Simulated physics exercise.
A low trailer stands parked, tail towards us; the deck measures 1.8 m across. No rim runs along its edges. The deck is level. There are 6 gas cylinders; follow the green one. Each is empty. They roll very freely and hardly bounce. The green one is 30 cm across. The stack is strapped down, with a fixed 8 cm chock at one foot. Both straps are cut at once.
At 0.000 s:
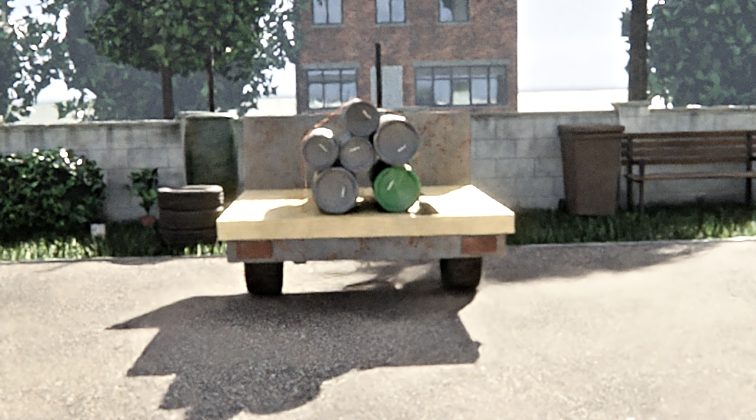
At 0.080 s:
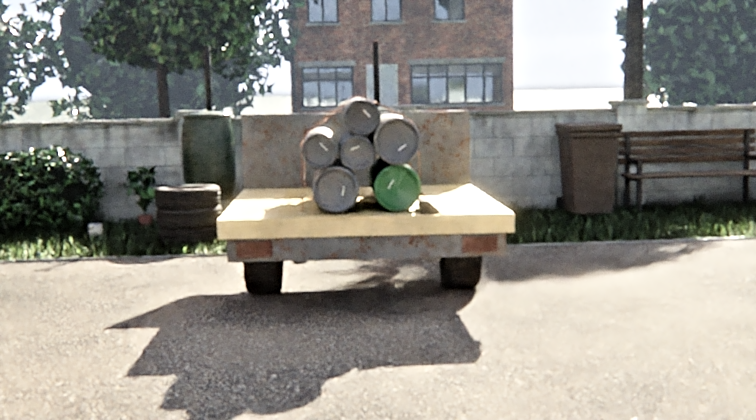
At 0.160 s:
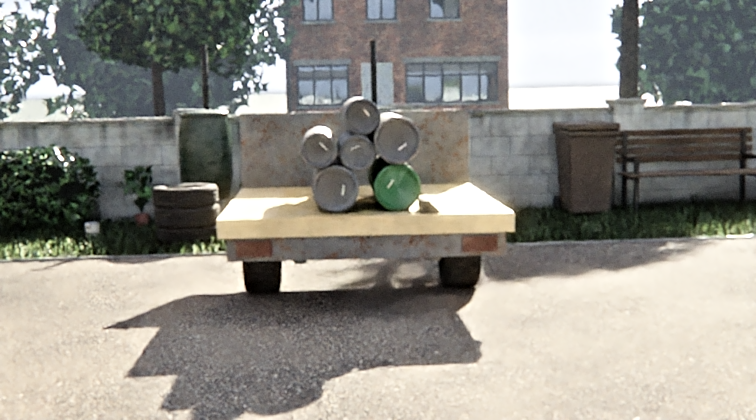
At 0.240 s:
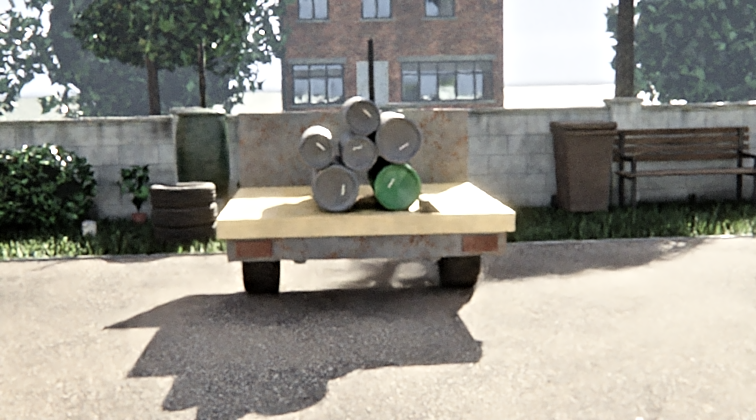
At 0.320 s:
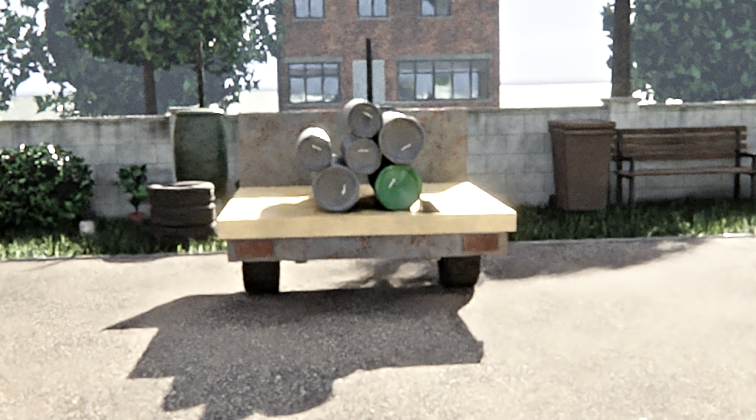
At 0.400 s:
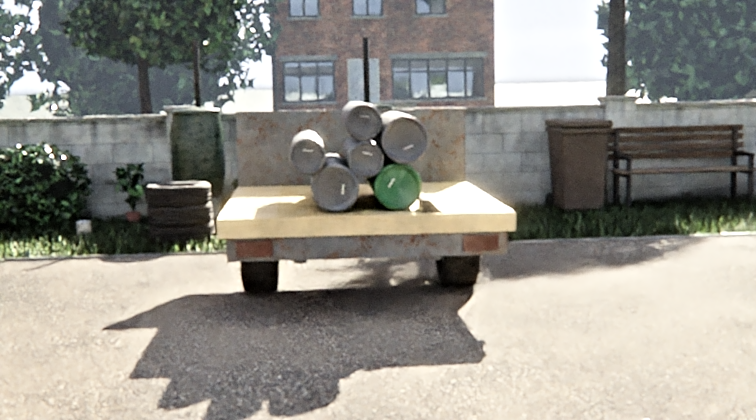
At the start, six cylinders, one of them green, sit stacked on a parked flatbed trailer as the background drifts slightly left behind it. Then the stack loosens: the upper-left grey cylinder shifts outward to the left, the top and centre ones edge right, and the green one barely moves.
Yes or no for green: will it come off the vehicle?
Green stays aboard.
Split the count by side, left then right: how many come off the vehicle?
On the left 2, on the right 1.
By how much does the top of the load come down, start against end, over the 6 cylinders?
Roughly 40 cm.
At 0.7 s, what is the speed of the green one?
Near 0.0 m/s.
By 0.7 s, green is on the deck, 70 cm from the right edge; 0 off so far.
Finally (4.6 s), green is on the deck, 70 cm from the right edge; 3 off so far.
